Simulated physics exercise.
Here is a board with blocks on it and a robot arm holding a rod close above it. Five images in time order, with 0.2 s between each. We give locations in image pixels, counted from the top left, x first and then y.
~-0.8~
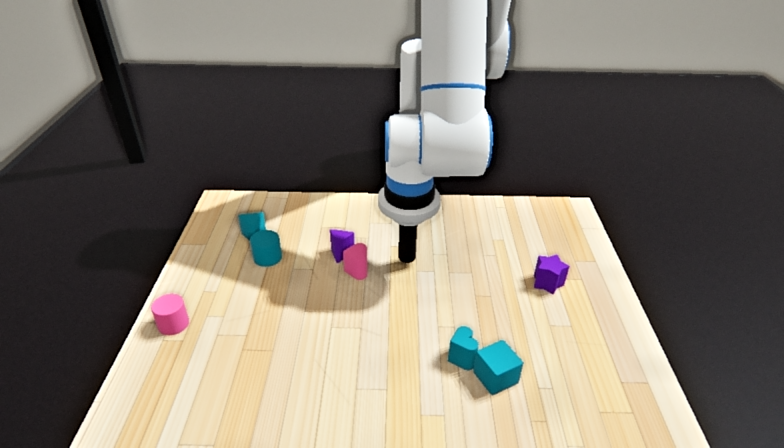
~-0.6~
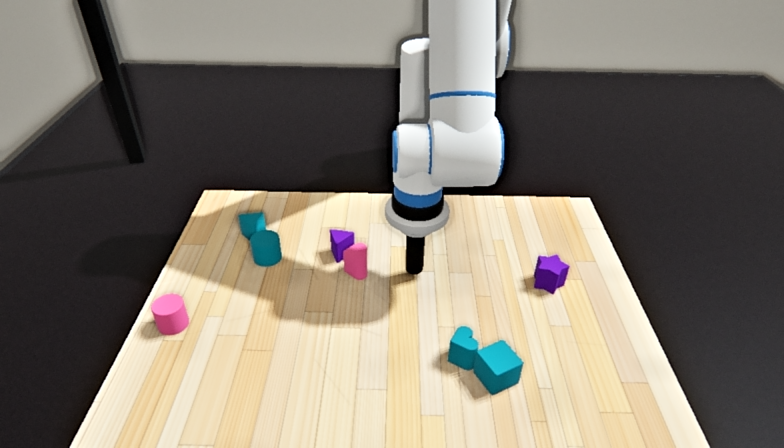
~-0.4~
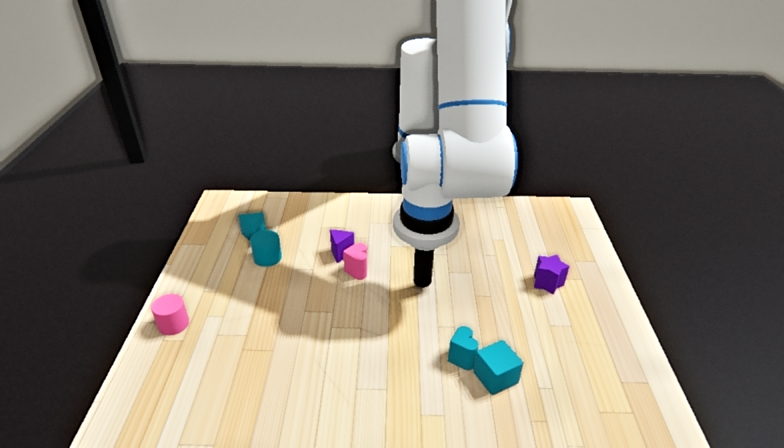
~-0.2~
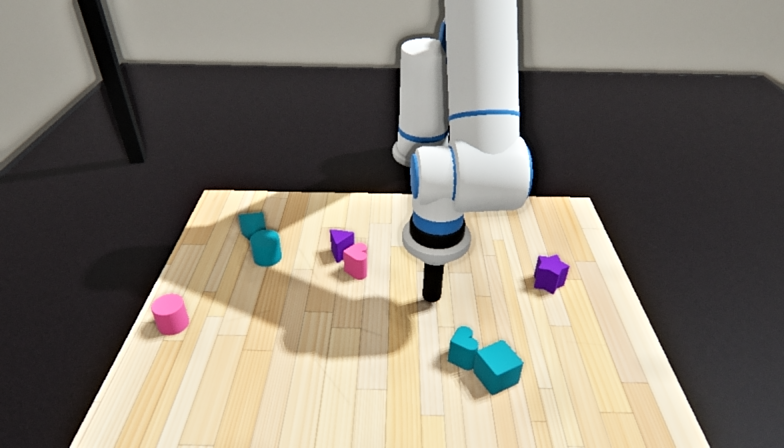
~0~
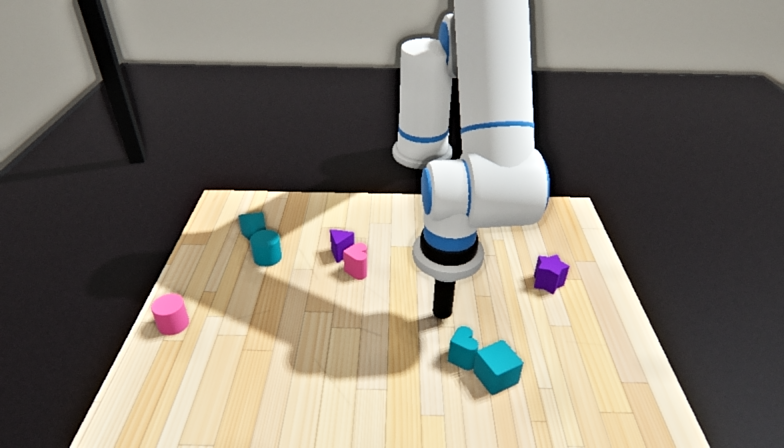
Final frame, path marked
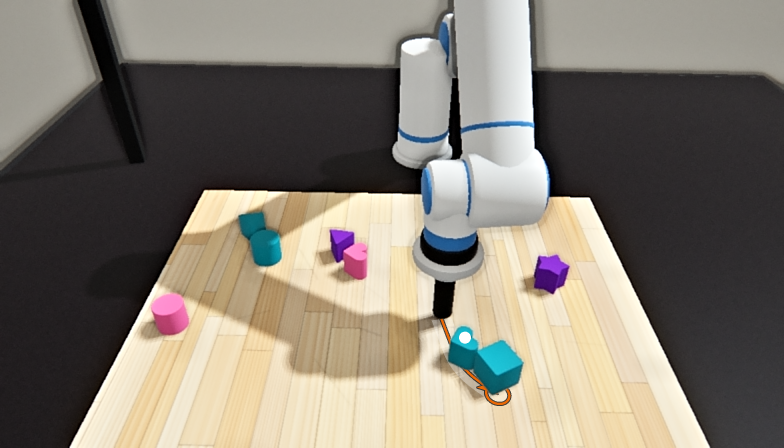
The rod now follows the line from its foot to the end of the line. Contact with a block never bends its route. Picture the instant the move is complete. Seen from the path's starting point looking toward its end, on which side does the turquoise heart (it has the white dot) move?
It is displaced to the right.
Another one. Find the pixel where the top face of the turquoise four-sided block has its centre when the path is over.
Its top middle is near (533, 376).
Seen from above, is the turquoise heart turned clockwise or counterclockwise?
The turn is clockwise.
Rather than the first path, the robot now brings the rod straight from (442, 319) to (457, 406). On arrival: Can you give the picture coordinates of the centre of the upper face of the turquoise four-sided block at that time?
By then it is at (515, 369).
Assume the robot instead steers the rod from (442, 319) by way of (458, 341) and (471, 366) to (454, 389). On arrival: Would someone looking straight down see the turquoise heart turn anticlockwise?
In short: No.
Path on the board, from (442, 319) by way of (451, 345) and (468, 372) to (498, 394); the dot is on the turquoise heart.
What follows on the original path. One third of the way, rod (452, 340); turquoise heart (467, 343); turquoise four-sided block (501, 358).
Two thirds of the way, rod (469, 366); turquoise heart (474, 371), turned 50° clockwise; turquoise four-sided block (507, 367), turned 55° anticlockwise.
At the end, rod (499, 388); turquoise heart (480, 384), turned 100° clockwise; turquoise four-sided block (533, 376), turned 65° anticlockwise.
